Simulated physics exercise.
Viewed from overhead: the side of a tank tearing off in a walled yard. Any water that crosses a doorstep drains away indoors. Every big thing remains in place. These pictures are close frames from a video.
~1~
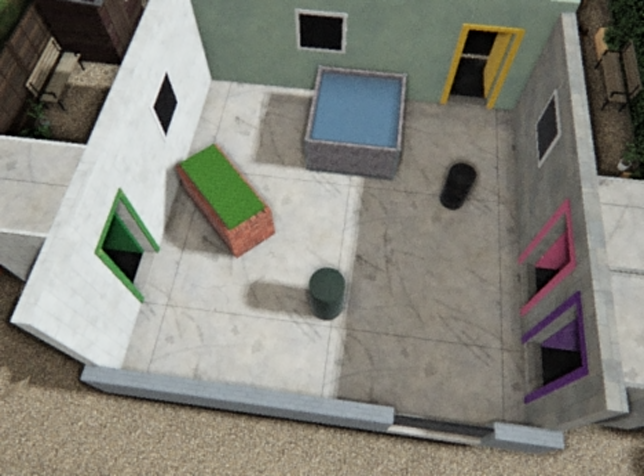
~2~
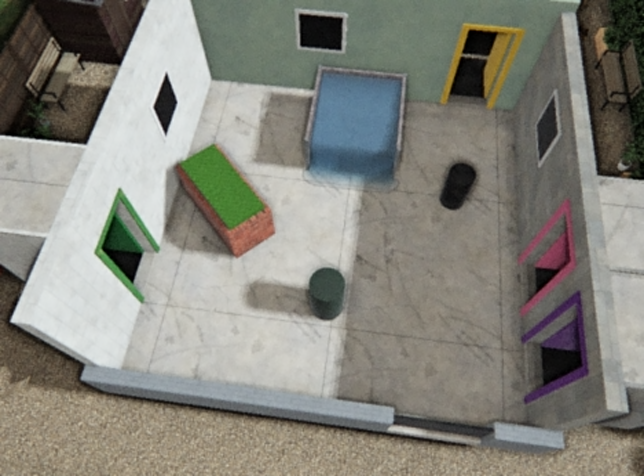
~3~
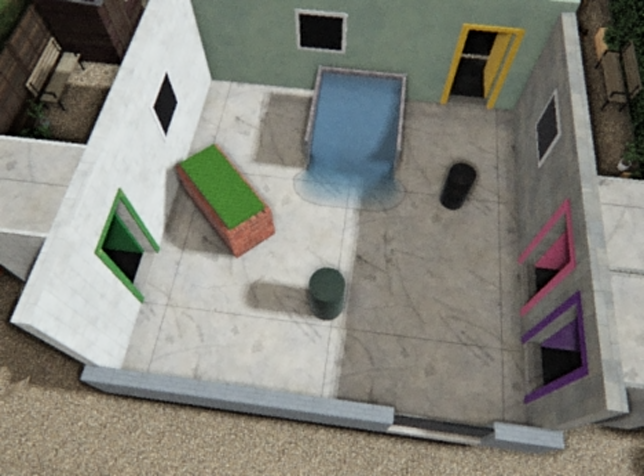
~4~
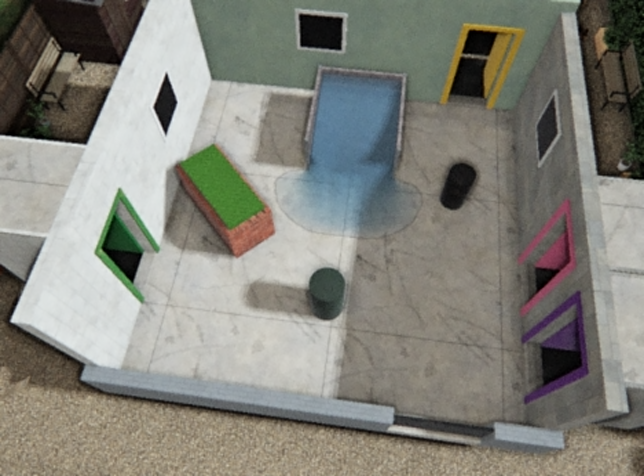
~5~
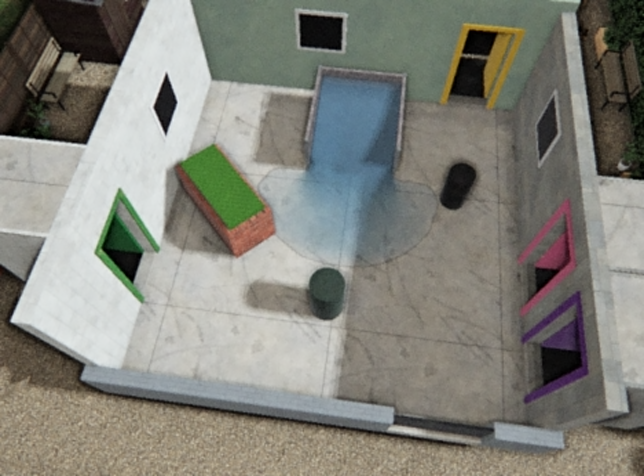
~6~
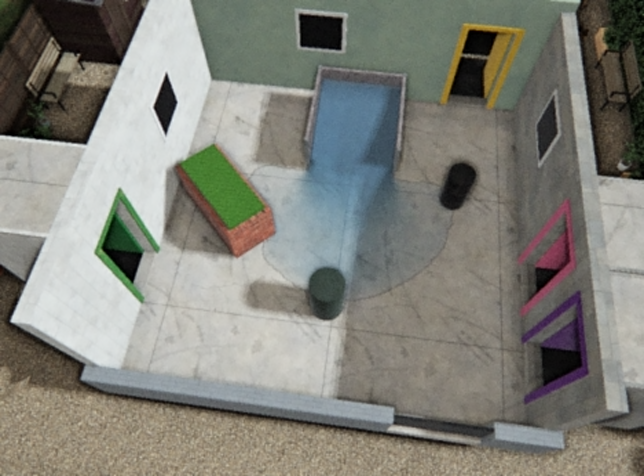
Water sits still in an open tank against the green back wall of a walled yard, then pours out as the tank's near side gives way. It spreads over the paved floor in a widening rounded sheet, passing between the grass-topped brick block and the black object and reaching the dark green cylinder.
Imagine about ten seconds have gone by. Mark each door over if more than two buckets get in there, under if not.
Green door - over; purple door - over; pink door - under; yellow door - over.
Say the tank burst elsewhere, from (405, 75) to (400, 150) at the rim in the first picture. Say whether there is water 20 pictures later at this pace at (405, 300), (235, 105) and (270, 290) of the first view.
Taking the points in order: Swamped, unwetted and unwetted.
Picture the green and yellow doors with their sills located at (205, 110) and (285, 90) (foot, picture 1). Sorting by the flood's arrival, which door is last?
That'd be the yellow one.
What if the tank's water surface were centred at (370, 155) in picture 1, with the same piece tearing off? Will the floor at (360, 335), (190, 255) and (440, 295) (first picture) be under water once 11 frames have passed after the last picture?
Log: Flood; no flood; flood.
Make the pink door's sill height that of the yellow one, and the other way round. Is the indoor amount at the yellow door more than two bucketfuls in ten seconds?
Looking at it again, the yellow door misses the threshold.
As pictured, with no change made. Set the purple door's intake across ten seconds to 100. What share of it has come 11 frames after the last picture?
Some 0 per cent.
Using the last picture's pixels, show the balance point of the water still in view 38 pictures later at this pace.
I'd put my finger on (329, 272).
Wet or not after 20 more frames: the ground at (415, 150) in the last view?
My call: Spared.
A moment on, water covers 45 % of the floor; the green door not reached, the purple door not reached, the pink door not reached, the yellow door not reached.
Next, water covers 60 % of the floor; the green door not reached, the purple door wet at the sill, nothing in, the pink door wet at the sill, nothing in, the yellow door not reached.
Then, water covers 70 % of the floor; the green door wet at the sill, nothing in, the purple door over two buckets in, the pink door wet at the sill, nothing in, the yellow door not reached.
Later, water covers 85 % of the floor; the green door under two buckets in, the purple door over two buckets in, the pink door under two buckets in, the yellow door not reached.
In the end, water covers 95 % of the floor; the green door over two buckets in, the purple door over two buckets in, the pink door under two buckets in, the yellow door over two buckets in.
